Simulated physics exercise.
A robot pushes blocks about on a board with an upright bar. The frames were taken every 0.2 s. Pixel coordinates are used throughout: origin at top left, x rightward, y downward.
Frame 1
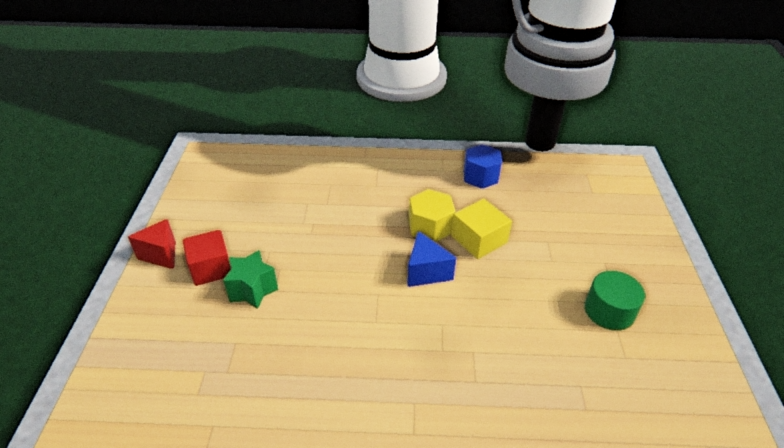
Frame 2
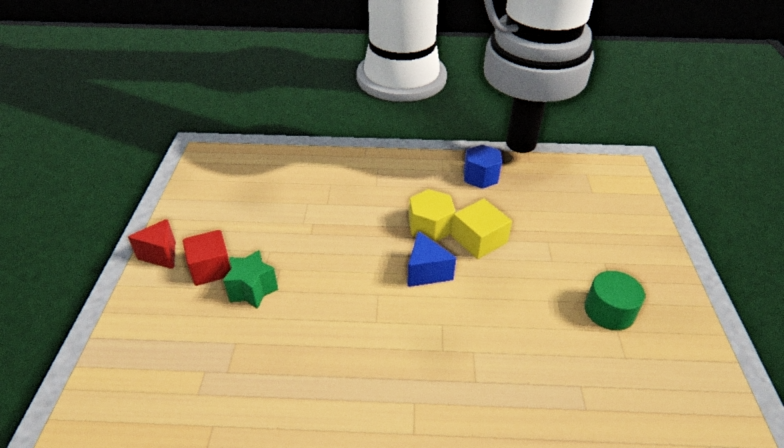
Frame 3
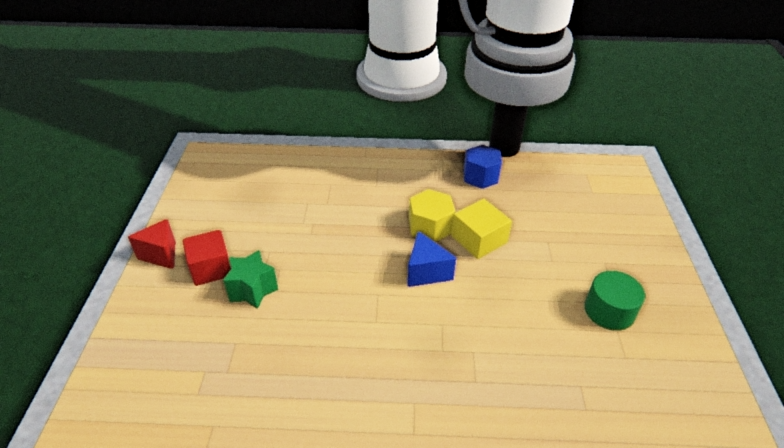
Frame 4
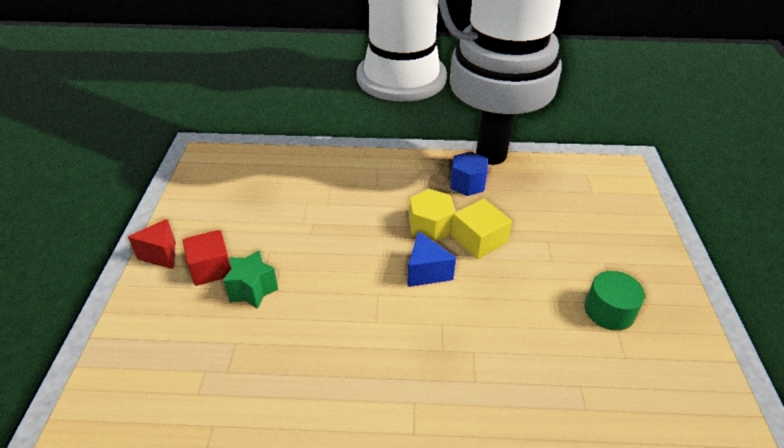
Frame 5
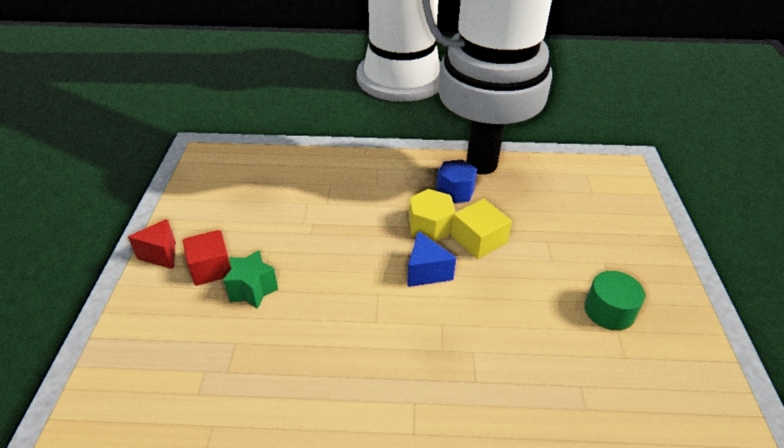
On a wooden board with a dark green surround, red, green, yellow and blue blocks lie scattered as a robot arm's black upright bar moves left along the far edge towards a blue hexagonal block. The bar then pushes that block a short way left and nearer the yellow blocks, while the others stay still.
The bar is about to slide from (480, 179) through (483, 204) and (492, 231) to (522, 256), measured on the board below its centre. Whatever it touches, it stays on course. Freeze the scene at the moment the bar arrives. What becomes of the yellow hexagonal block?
The block stays on its spot.
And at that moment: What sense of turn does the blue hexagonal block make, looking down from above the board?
From overhead, clockwise.
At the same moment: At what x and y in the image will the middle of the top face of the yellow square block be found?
Its top face will be centred at roughly (487, 251).
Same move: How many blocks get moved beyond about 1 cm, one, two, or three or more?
The push moves two blocks more than 1 cm.
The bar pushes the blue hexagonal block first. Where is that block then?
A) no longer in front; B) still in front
I'll go with A - no longer in front.
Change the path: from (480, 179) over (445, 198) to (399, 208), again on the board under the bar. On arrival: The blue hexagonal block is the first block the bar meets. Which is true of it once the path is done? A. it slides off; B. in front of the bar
Correct choice: B.
On the path given first. One third of the way, bar at (485, 192); blue hexagonal block at (450, 178), turned 40° clockwise.
Two thirds of the way, bar at (495, 220); blue hexagonal block at (450, 178), turned 40° clockwise; yellow square block at (483, 241), turned 15° clockwise.
At the end, bar at (525, 243); yellow hexagonal block still; blue hexagonal block at (450, 178), turned 40° clockwise; yellow square block at (487, 251), turned 55° clockwise.
